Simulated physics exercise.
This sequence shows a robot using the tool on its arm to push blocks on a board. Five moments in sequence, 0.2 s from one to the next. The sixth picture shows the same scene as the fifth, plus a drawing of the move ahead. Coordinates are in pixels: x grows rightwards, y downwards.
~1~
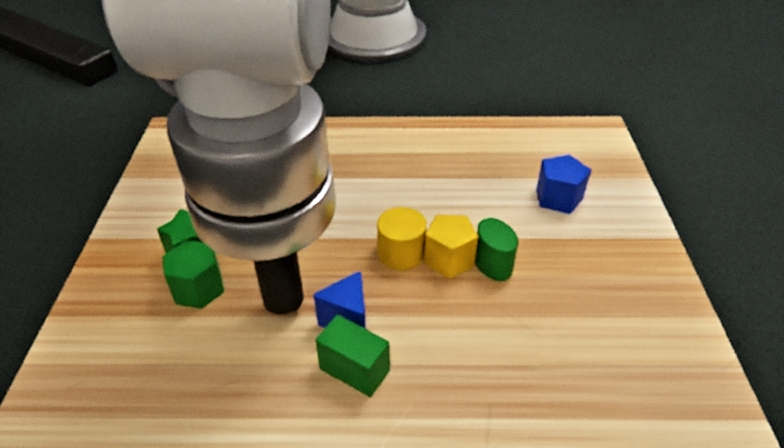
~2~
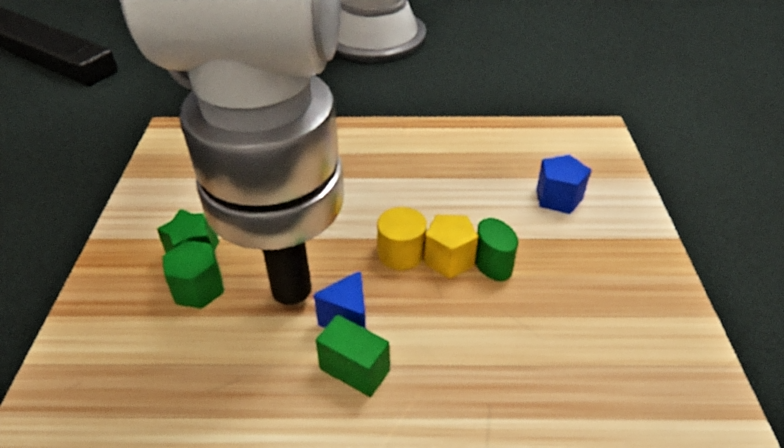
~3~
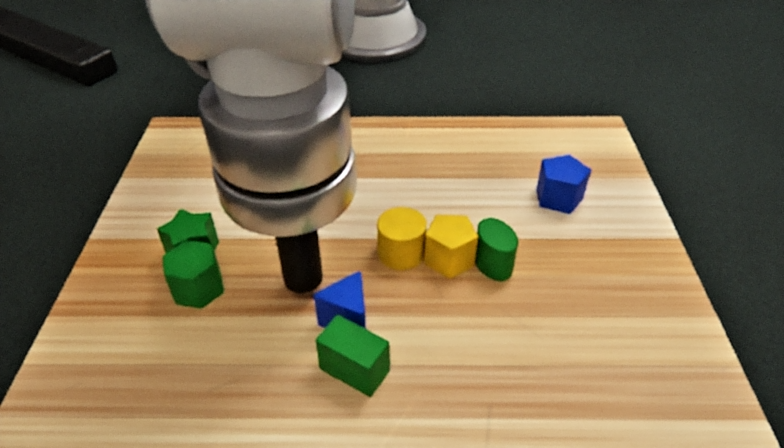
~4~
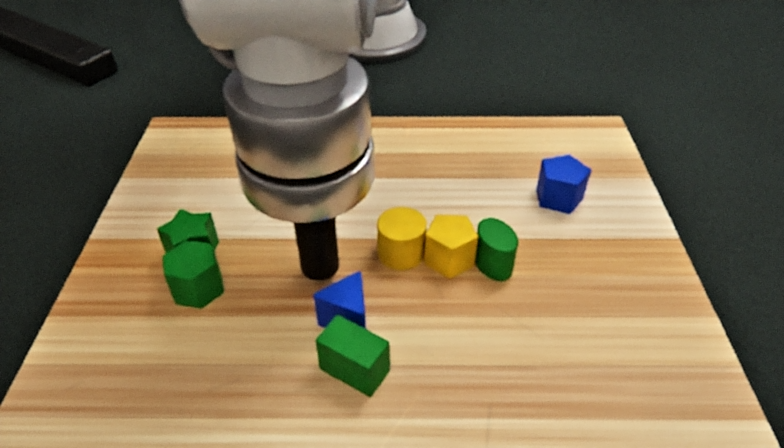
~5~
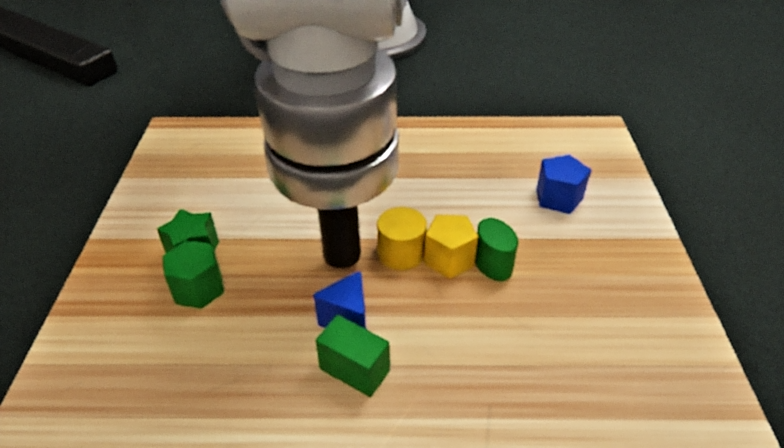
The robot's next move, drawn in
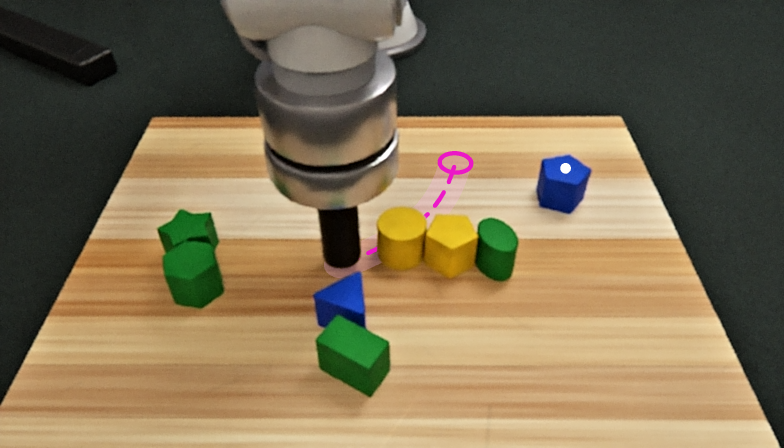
At first, a robot arm holds its dark, rod-like tool over a wooden board, just left of a blue triangle, among scattered green, yellow and blue blocks. The tool then moves a short way right and toward the back, passing behind the triangle and nearing the yellow disc, while the blocks stay still.
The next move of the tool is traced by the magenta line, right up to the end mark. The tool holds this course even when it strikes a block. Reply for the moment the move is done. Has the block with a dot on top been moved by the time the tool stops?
No, it doesn't check out.
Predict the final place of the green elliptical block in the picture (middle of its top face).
The middle of the upper face of the green elliptical block will lie at about (534, 241) in the picture.
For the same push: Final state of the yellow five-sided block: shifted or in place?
Shifted out of place.
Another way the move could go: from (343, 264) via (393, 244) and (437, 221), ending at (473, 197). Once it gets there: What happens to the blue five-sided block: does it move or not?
The blue five-sided block is left alone.
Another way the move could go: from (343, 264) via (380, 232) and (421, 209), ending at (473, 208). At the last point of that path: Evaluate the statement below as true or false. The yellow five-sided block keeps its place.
That claim is false.
Drawn move, from (343, 264) by way of (401, 235) and (439, 200) to (455, 163); the dot is on the blue five-sided block.
What follows on the original path. One third of the way, tool at (402, 226); yellow disc at (444, 214); yellow five-sided block at (483, 235); green elliptical block at (529, 238), turned 15° anticlockwise.
Two thirds of the way, tool at (440, 191); yellow disc at (459, 207); yellow five-sided block at (487, 237), turned 20° clockwise; green elliptical block at (534, 241), turned 20° anticlockwise.
At the end, tool at (456, 154); yellow disc at (459, 207); yellow five-sided block at (487, 237), turned 20° clockwise; green elliptical block at (534, 241), turned 20° anticlockwise; blue five-sided block still.
